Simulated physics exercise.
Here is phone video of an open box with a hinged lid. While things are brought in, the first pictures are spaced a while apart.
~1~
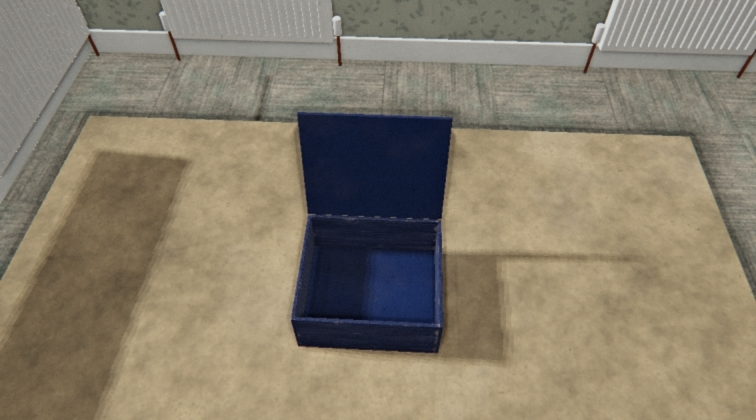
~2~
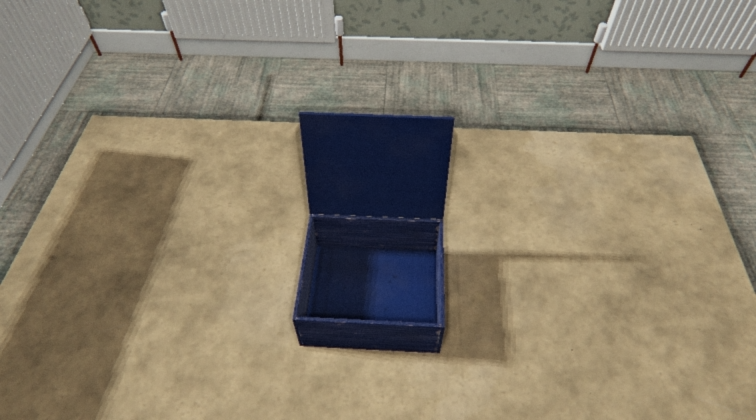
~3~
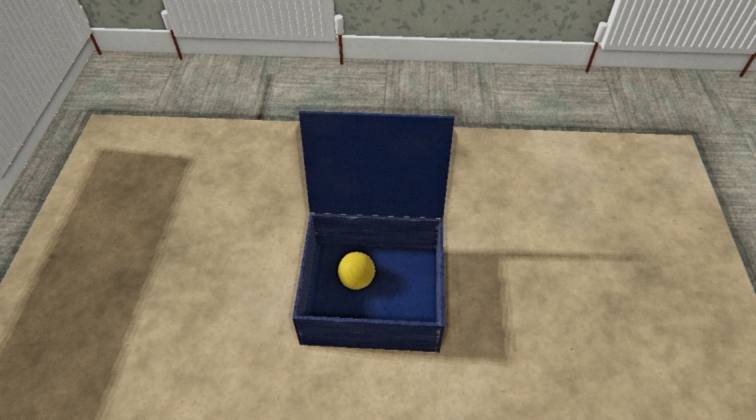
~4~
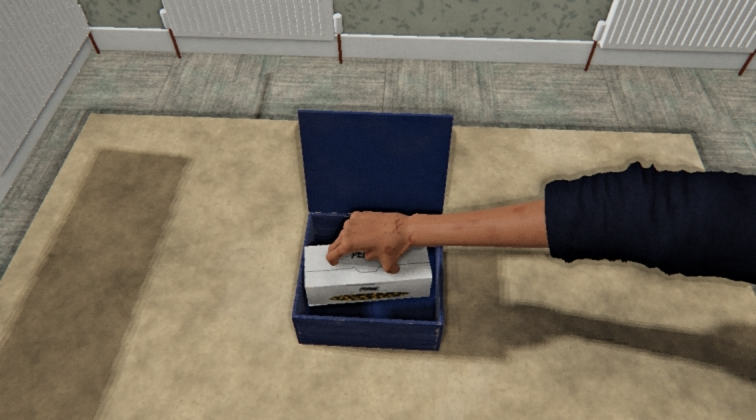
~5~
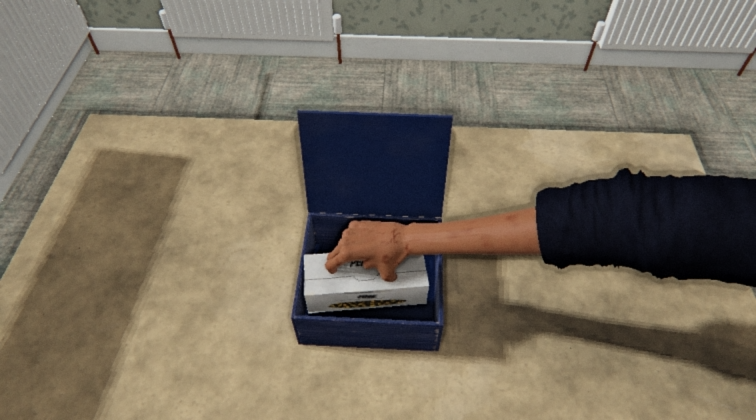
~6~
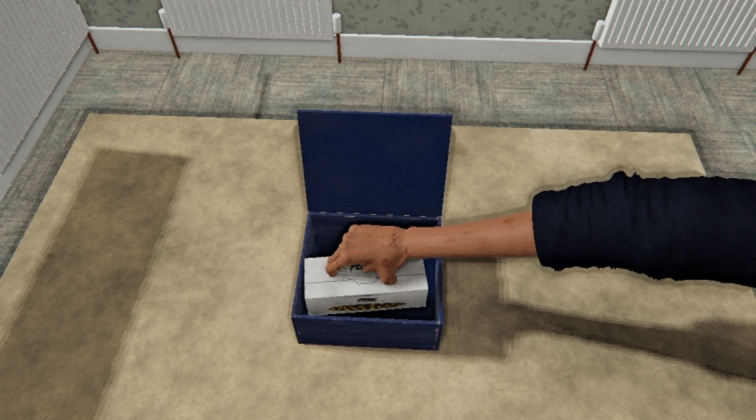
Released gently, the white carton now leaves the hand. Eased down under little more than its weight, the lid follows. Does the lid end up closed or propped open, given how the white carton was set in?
The lid ends up closed.
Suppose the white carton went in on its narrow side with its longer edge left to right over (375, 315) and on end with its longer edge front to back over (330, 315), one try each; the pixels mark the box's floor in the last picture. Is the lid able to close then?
First, the lid does shut; second, the lid won't shut.
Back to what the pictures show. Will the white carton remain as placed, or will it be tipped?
In the end, the white carton keeps its orientation.
Then, 0.80 s past the last view, lid starting down; white carton displaced a little near (365, 311); yellow lemon displaced about its own width.
Then, 1.60 s past the last view, lid 60° above the rim; white carton displaced a little near (365, 311); yellow lemon displaced a little.
Then, 2.20 s past the last view, lid 18° above the rim; white carton displaced a little near (365, 311); yellow lemon displaced a little.
Finally, lid shut; moved from the start, white carton; yellow lemon still in place. Final places as the last picture's camera would see them, white carton near (365, 311).
